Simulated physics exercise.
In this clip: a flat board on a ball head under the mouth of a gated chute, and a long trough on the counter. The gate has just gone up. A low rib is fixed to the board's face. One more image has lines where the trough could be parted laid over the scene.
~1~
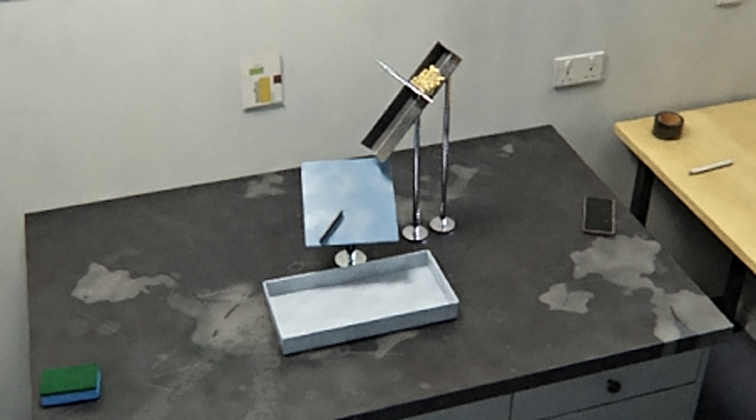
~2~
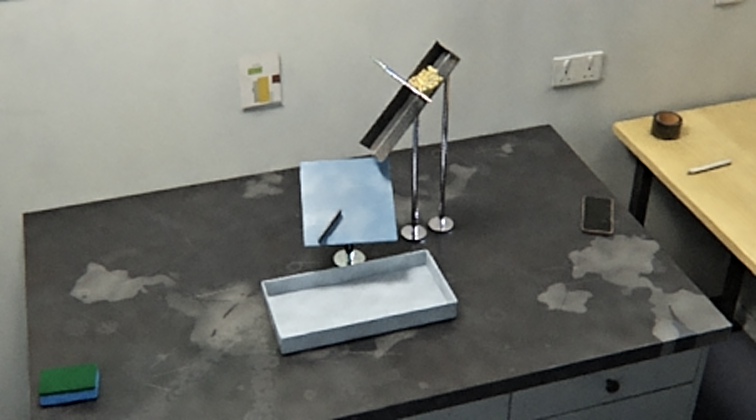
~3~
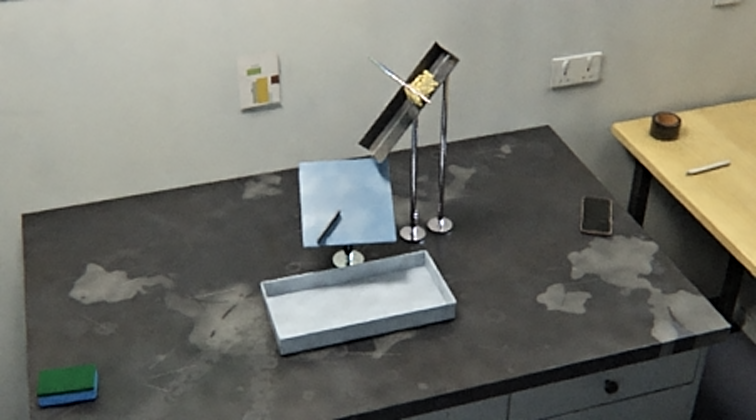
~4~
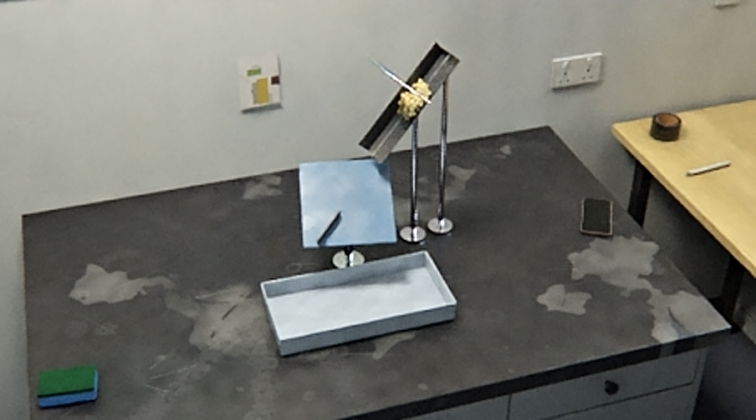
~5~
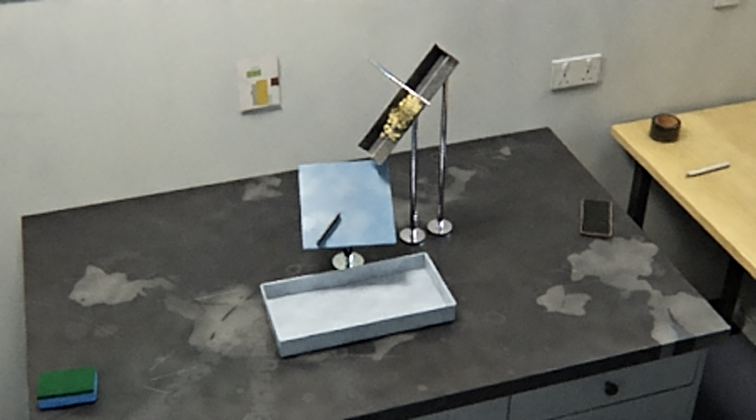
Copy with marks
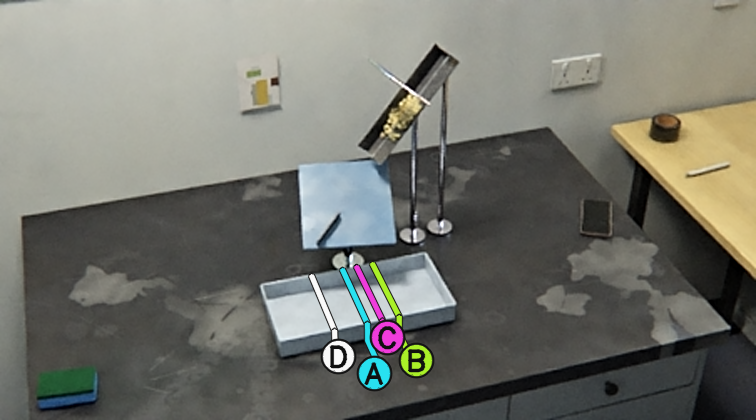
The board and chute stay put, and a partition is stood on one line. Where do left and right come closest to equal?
Line D does it best.
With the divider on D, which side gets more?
More lands on the left.
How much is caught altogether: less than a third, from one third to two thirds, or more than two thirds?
It is more than two thirds.
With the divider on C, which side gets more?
The left side.
On the marked copy, line A crosses the front rim at (367, 323); line B crosses the front rim at (398, 316); line C crosses the front rim at (382, 319); line D crosses the front rim at (334, 330).
For line A, of what is caught, the bulk on the left of the divider, a small share on the right.
For line B, of what is caught, the whole lot on the left of the divider, none at all on the right.
For line C, of what is caught, the whole lot on the left of the divider, none at all on the right.
For line D, of what is caught, close to two thirds on the left of the divider, close to a third on the right.
